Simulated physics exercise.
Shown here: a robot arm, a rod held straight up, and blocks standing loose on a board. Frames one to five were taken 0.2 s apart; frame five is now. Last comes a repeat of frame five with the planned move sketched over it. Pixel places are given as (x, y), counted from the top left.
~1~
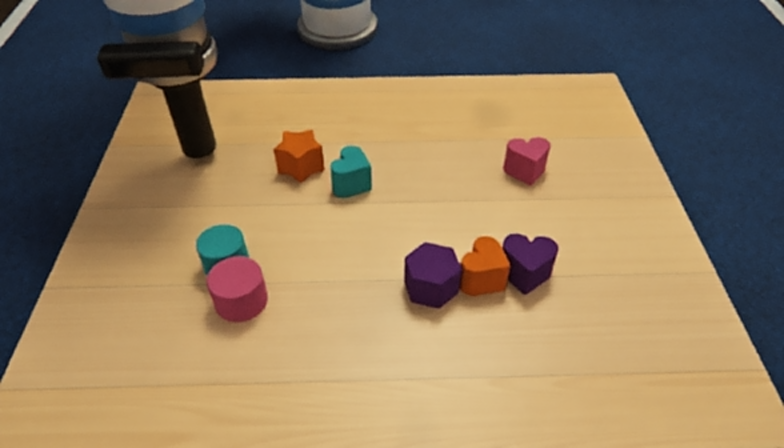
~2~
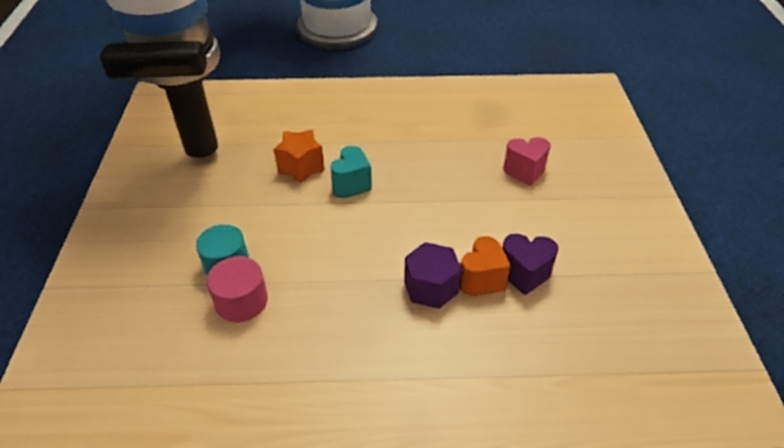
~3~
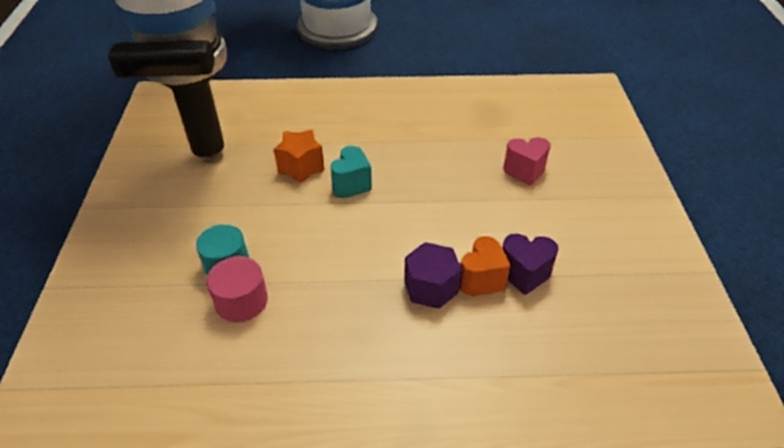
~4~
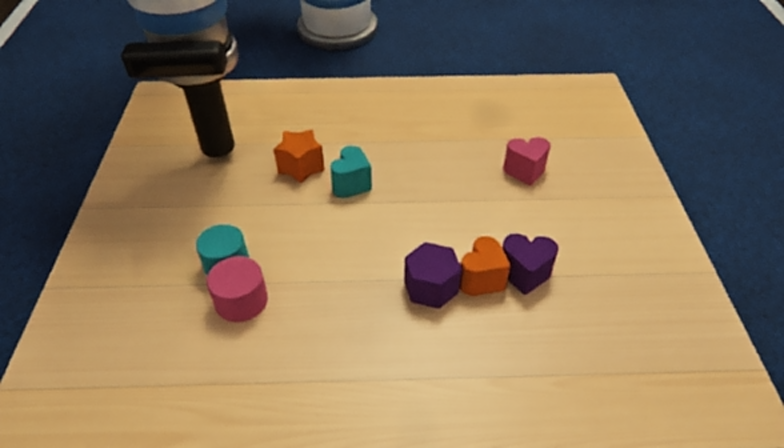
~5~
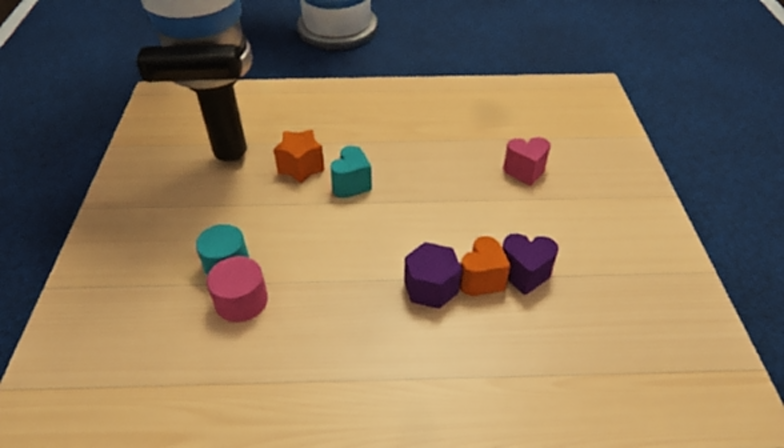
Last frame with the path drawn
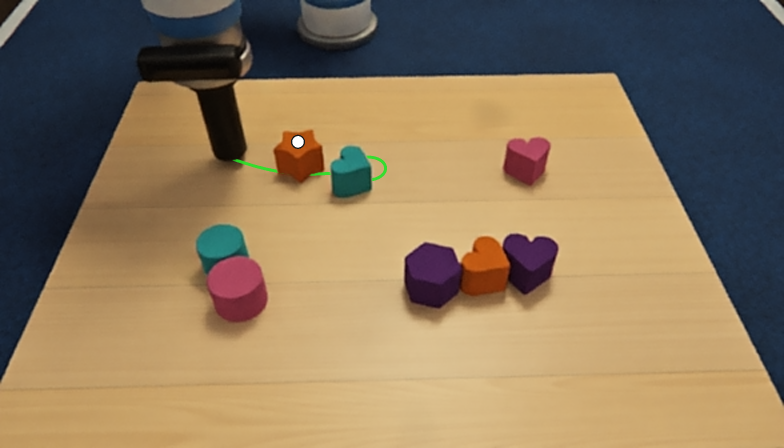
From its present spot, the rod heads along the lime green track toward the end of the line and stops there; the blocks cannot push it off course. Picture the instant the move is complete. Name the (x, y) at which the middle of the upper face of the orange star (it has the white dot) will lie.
Its top centre is at about (395, 130).
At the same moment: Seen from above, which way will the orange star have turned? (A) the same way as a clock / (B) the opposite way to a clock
That would be B.
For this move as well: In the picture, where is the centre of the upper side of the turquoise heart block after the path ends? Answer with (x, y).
It will end up at (392, 165).
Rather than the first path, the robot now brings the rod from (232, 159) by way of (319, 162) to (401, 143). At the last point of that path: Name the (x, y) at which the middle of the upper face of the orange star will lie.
Located at (392, 144).
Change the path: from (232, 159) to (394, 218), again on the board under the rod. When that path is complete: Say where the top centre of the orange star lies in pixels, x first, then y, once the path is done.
My prediction: (329, 142).
Drawn move, from (232, 159) by way of (274, 171) and (321, 174) to (368, 168); the dot is on the orange star.
On the path given first. One third of the way, rod (272, 162); orange star (306, 142), turned 20° anticlockwise.
Two thirds of the way, rod (320, 165); orange star (350, 139), turned 40° anticlockwise; turquoise heart block (367, 159), turned 55° clockwise.
At the end, rod (368, 160); orange star (395, 130), turned 55° anticlockwise; turquoise heart block (392, 165), turned 105° clockwise.
